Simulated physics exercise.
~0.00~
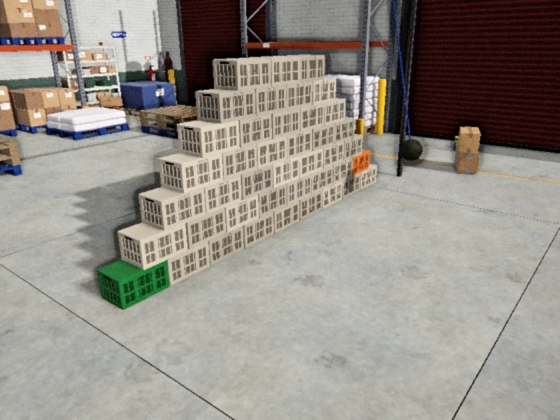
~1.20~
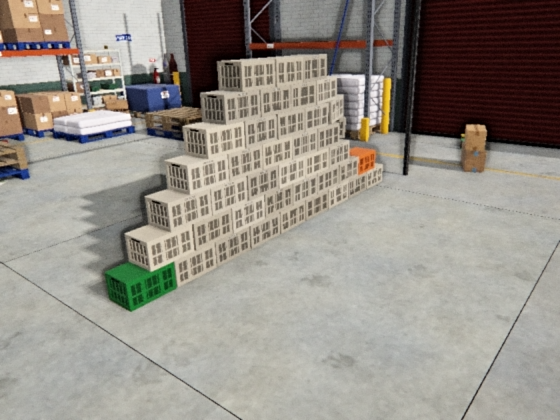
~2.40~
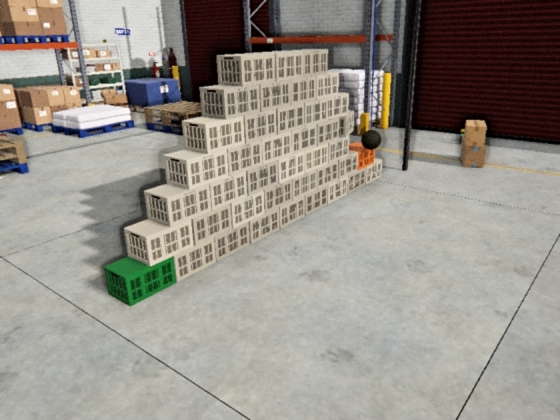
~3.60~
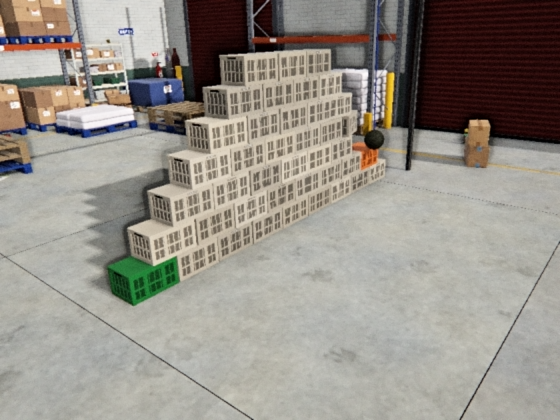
A dark ball swings against the right end of a stepped crate wall, which stays mostly standing.
